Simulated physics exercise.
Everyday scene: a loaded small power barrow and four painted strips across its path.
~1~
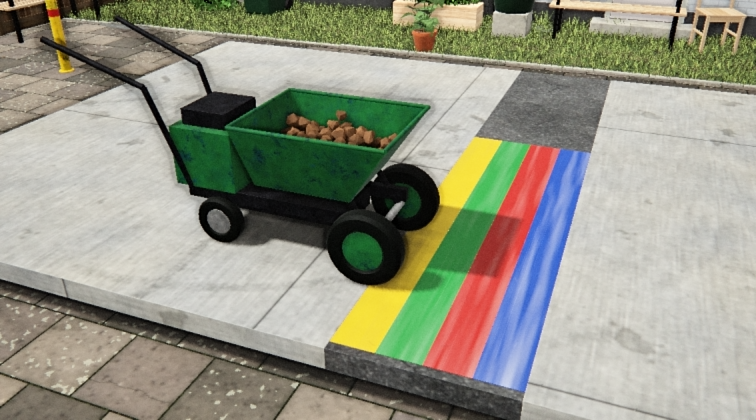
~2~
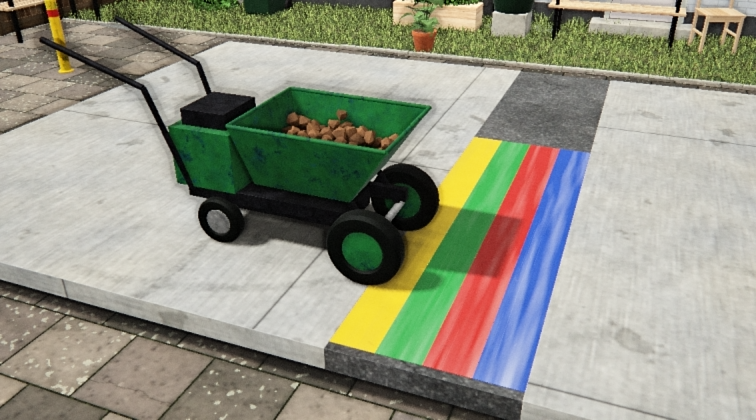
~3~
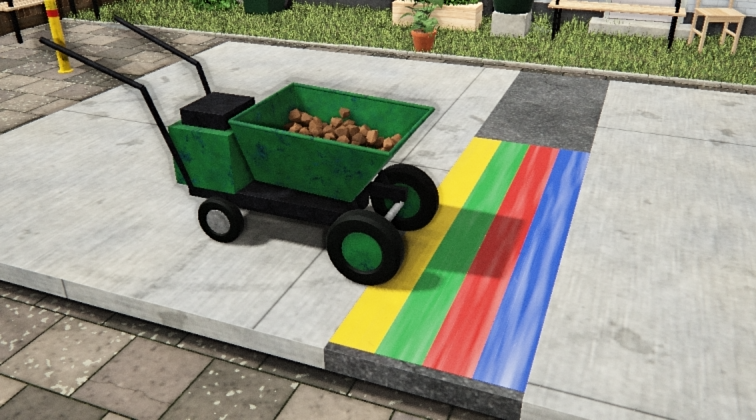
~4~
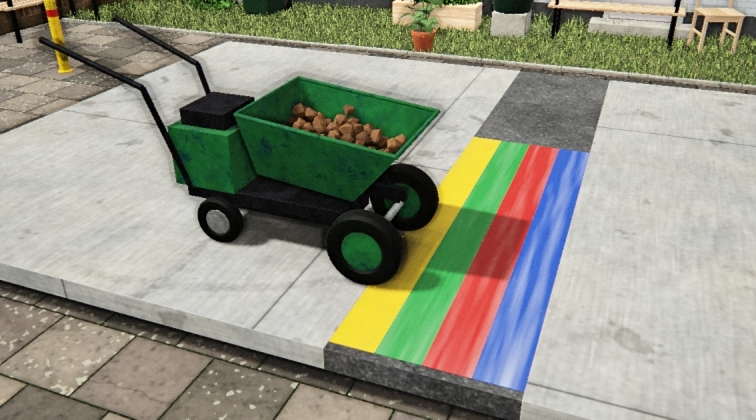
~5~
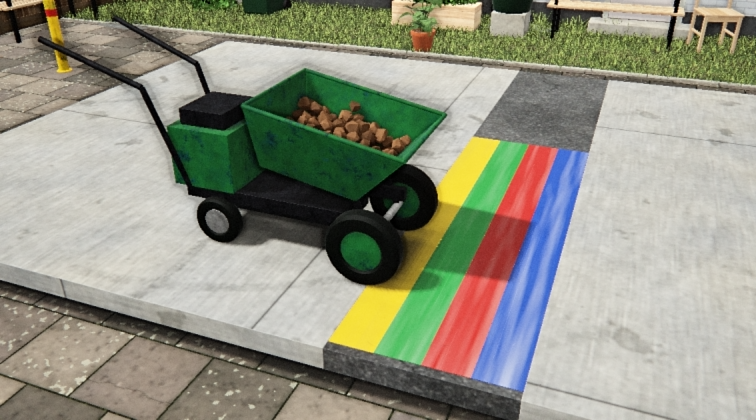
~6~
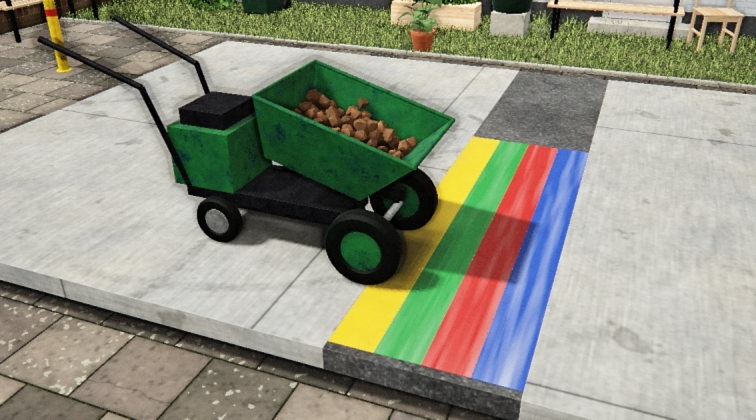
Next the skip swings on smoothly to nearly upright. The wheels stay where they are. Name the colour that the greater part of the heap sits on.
Blue.
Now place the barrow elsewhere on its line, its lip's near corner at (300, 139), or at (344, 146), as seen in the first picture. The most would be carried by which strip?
Case 1 - the green strip; case 2 - the red strip.
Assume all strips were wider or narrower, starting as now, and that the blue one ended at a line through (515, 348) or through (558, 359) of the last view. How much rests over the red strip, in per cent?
First 10 in a hundred, then 40 in a hundred.
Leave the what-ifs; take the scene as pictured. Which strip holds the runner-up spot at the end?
Red comes second.
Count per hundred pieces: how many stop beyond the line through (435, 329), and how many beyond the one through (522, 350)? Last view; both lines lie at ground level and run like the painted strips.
Around 90 per cent for the first, and 40 per cent for the second.
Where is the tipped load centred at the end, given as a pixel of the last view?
(534, 280).
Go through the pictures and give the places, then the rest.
The first frame shows lip of the skip (385, 152), level; top of the load (326, 135), clay clods; yellow strip (376, 310); green strip (419, 321); red strip (465, 332); blue strip (512, 343).
The second frame shows lip of the skip (386, 153), level; top of the load (327, 135).
The third frame shows lip of the skip (390, 155), tipped barely; top of the load (329, 133).
The fourth frame shows lip of the skip (396, 158), tipped a little; top of the load (321, 130).
The fifth frame shows lip of the skip (404, 162), tipped a little; top of the load (313, 126).
The sixth frame shows lip of the skip (414, 168), tipped clearly; top of the load (320, 120); yellow strip (374, 310); green strip (417, 320); red strip (463, 331); blue strip (511, 343).
Just after the last frame, skip tipped steeply; every one in the skip.
A moment on, skip tipped right over; the larger part in the skip; about a tenth over the red strip; roughly a quarter over the blue strip; just a few falling.
Further on, skip tipped right over; about a tenth in the skip; roughly a quarter over the red strip; roughly a third over the blue strip; roughly a third off the paint.
When it is over, skip tipped right over; about a tenth in the skip; not one over the yellow strip; not one over the green strip; roughly a quarter over the red strip; roughly a third over the blue strip; roughly a third off the paint.
